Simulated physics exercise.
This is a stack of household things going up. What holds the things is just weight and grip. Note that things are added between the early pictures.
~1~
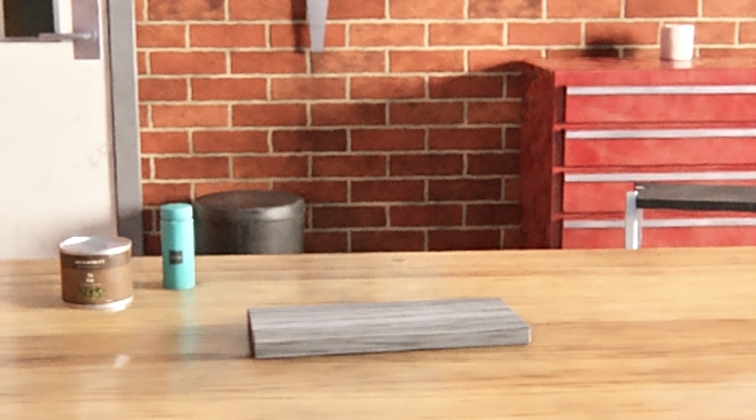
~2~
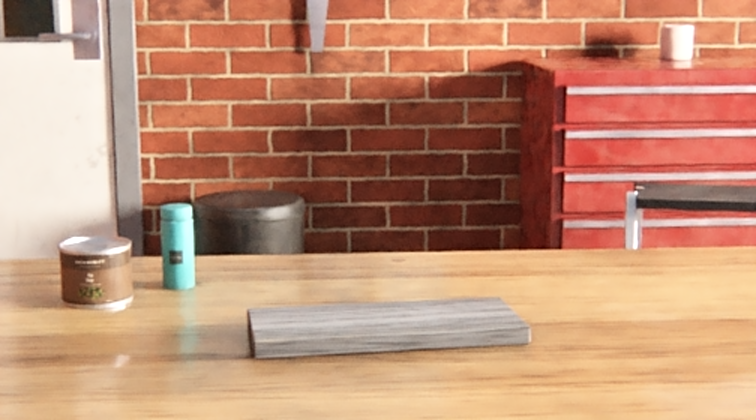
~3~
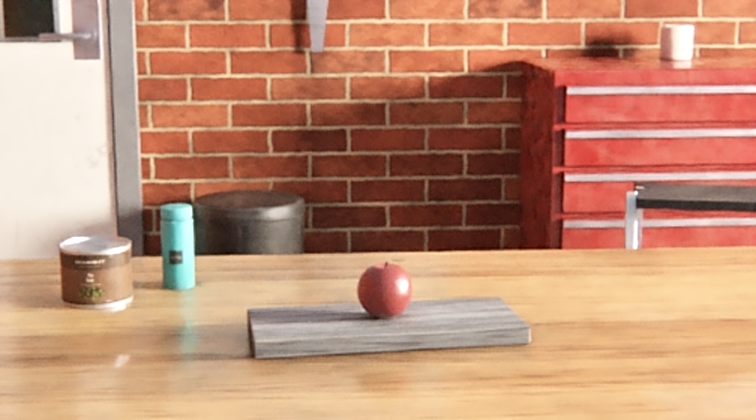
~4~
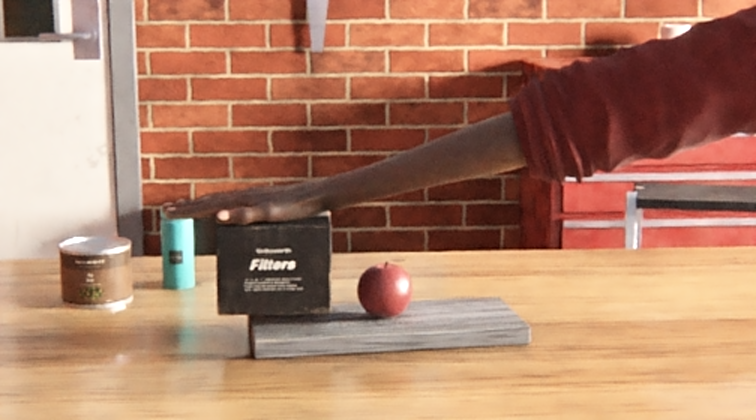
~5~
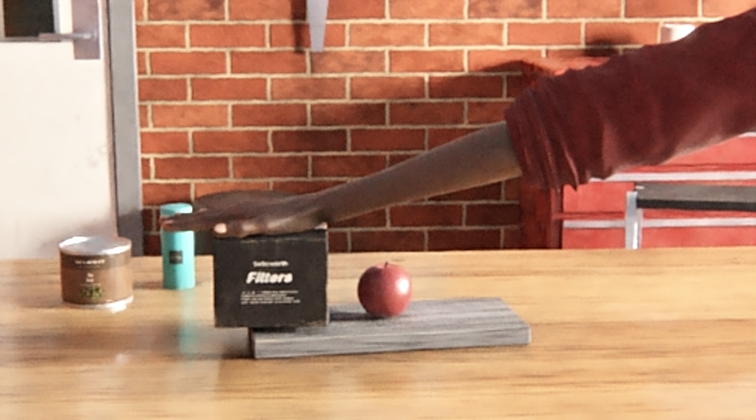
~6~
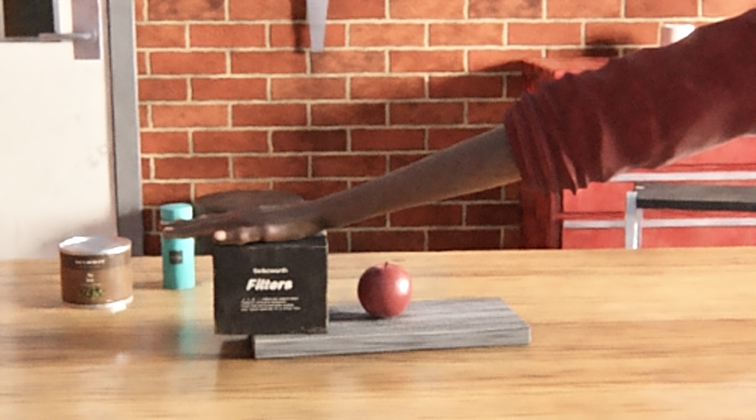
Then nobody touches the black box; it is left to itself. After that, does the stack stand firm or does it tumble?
Steady.
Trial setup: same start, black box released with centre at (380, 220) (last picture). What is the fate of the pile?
Topples.
Then, 1.00 s on from there, no change.
Then, 2.00 s on from there, black box resting near (271, 278).
In the end, all 5 unmoved. At the end, from the last picture's camera, black box near (271, 278). The pile keeps its balance.
